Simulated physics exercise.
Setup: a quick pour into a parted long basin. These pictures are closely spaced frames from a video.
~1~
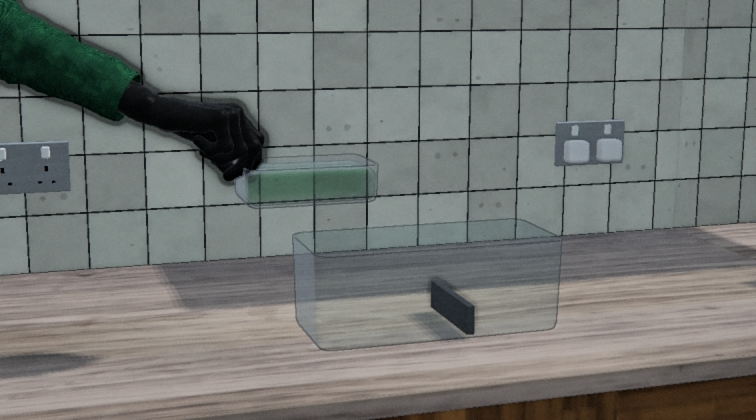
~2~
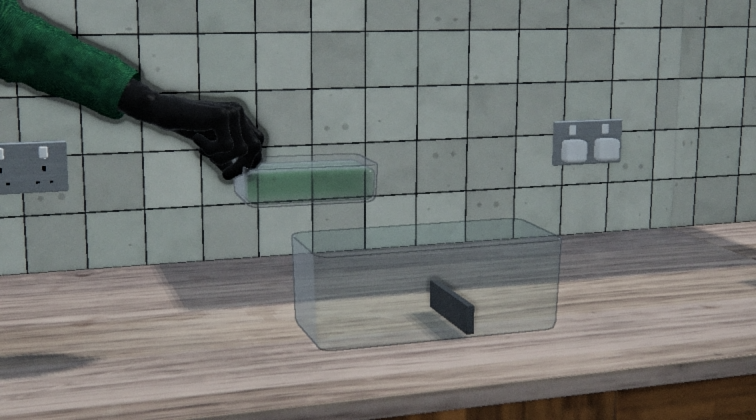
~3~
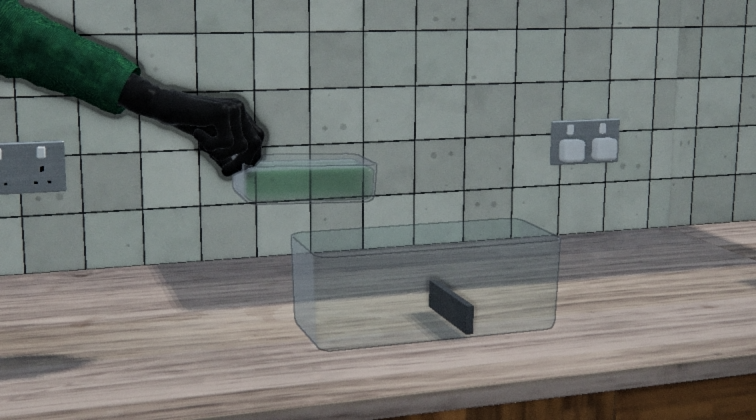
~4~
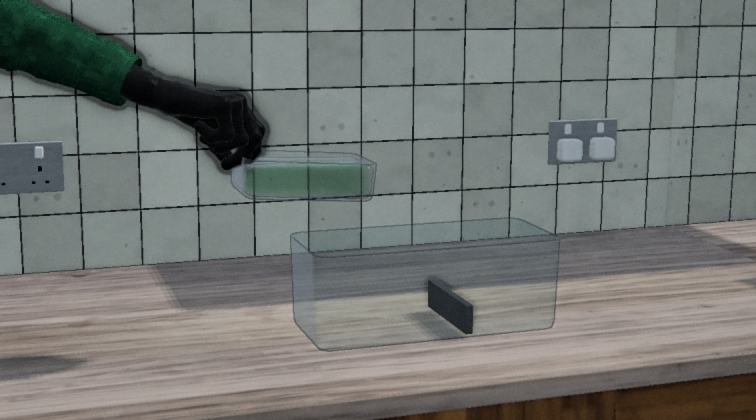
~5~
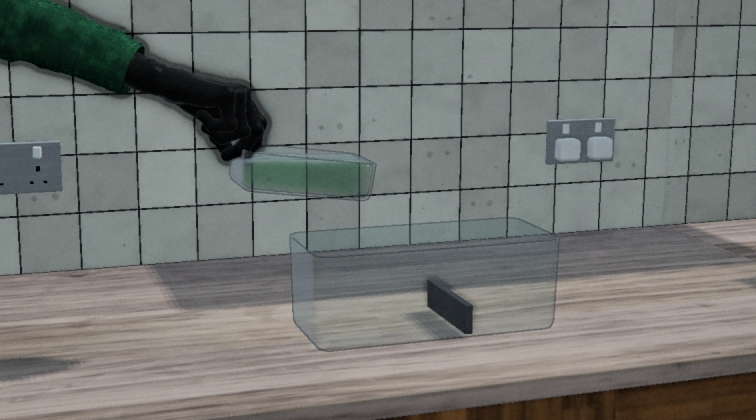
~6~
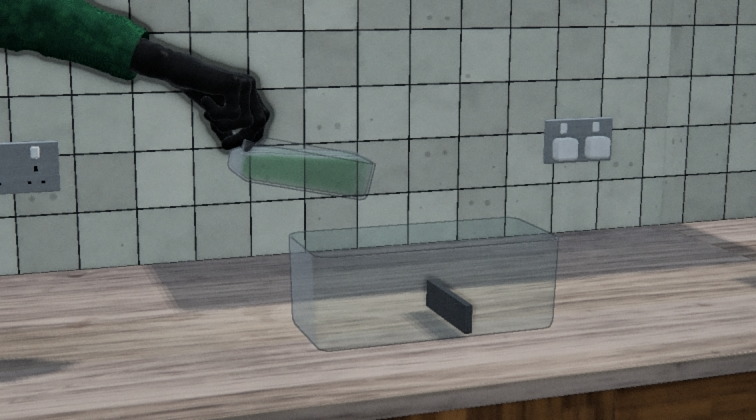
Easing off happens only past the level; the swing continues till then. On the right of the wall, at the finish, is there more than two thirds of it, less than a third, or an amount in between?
There is an amount in between there.
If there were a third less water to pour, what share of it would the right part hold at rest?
25 %.
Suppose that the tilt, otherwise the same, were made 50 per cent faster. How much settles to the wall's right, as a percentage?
Close to 55 out of every hundred.
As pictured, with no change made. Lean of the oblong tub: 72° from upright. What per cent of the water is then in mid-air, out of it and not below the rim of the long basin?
Estimated: 55 per cent or thereabouts.
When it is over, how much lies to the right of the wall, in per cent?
50 % or thereabouts.
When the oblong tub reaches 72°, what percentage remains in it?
About 20 per cent.
A moment on, the oblong tub is tipped part way and 18 per cent is still to pour, 24 is left of the wall and 1 right of it.
Next, the oblong tub is tipped right over and 2 per cent is still to pour, 33 is left of the wall and 52 right of it.
Then the oblong tub is tipped right over and 0 per cent is still to pour, 39 is left of the wall and 50 right of it.
Later the oblong tub is tipped right over and 0 per cent is still to pour, 39 is left of the wall and 50 right of it.
At rest 39 per cent lies left of the wall, 50 right of it and 11 outside.
